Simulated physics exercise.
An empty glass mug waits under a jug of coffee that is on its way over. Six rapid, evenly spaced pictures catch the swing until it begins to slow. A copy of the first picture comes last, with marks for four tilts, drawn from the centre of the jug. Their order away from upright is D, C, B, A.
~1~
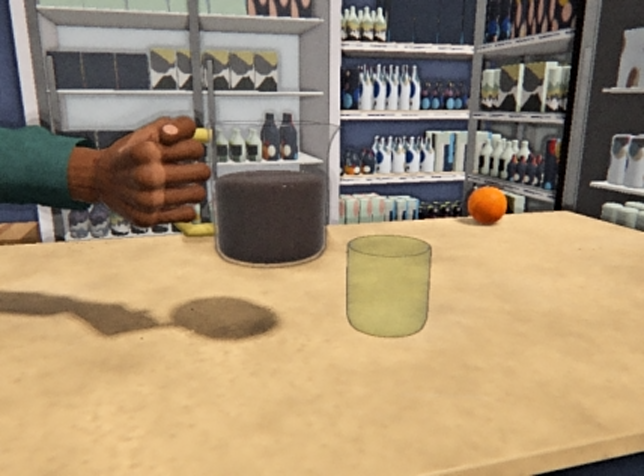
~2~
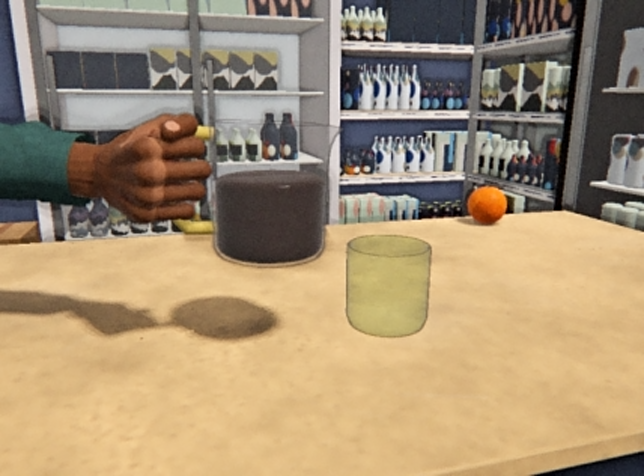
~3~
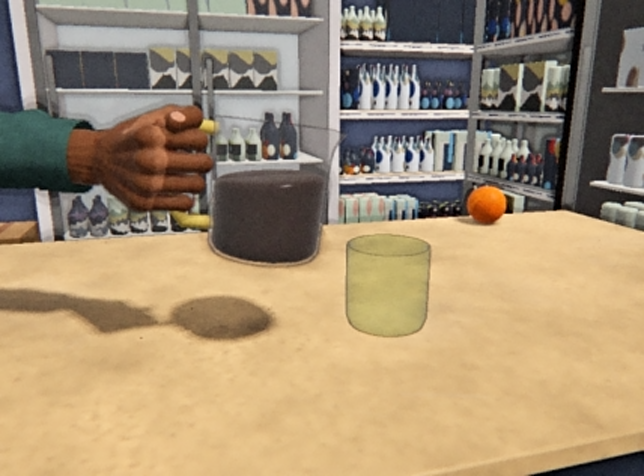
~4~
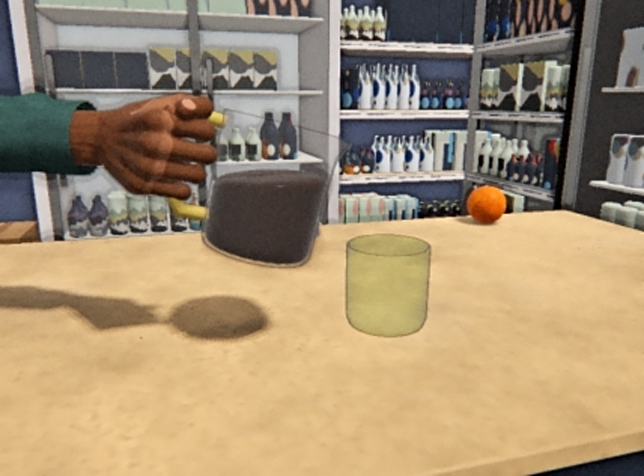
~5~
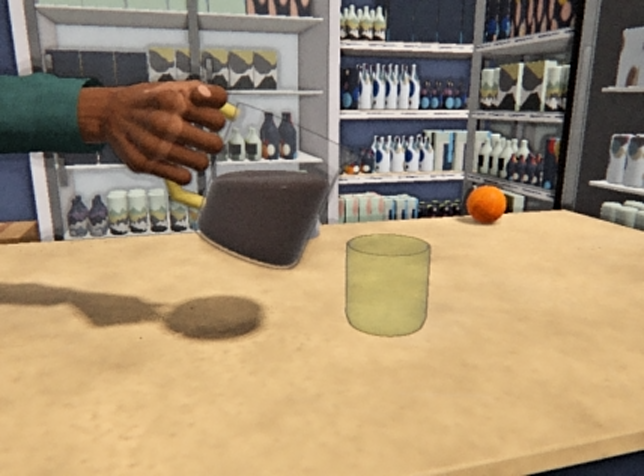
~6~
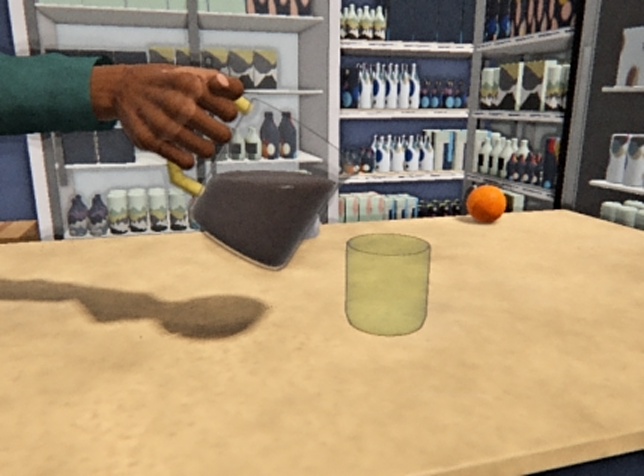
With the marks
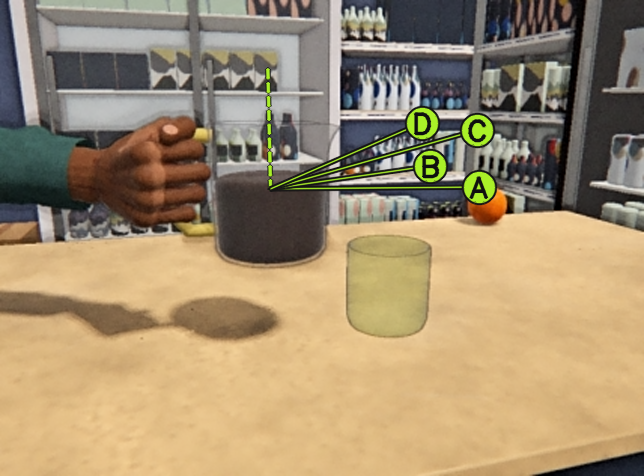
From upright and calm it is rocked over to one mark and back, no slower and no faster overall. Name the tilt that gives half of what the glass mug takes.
Use line D.
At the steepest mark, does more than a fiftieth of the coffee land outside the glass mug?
Yes.
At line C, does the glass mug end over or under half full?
Over.
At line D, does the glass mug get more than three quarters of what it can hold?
No, less.
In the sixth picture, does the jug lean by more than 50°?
No, it does not.
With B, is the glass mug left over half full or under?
Over half.
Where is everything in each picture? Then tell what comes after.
The first picture shows upright, lip at (337, 126); rim of the glass mug round (389, 245); nothing has left yet.
The second picture shows upright, lip at (339, 128); nothing has left yet.
The third picture shows tipped about 7°, lip at (343, 134); nothing has left yet.
The fourth picture shows tipped about 14°, lip at (348, 144); nothing has left yet.
The fifth picture shows tipped about 24°, lip at (353, 158); nothing has left yet.
The sixth picture shows tipped about 33°, lip at (356, 172); nothing has left yet.
On the marked copy, A at (462, 187); B at (413, 168); C at (460, 134); D at (406, 129).
With A, the glass mug ends with about 64 % of what it can hold; 31 % of the coffee is spilt.
With B, the glass mug ends with about 79 % of what it can hold; 8 % of the coffee is spilt.
With C, the glass mug ends with about 70 % of what it can hold.
With D, the glass mug ends with about 51 % of what it can hold.
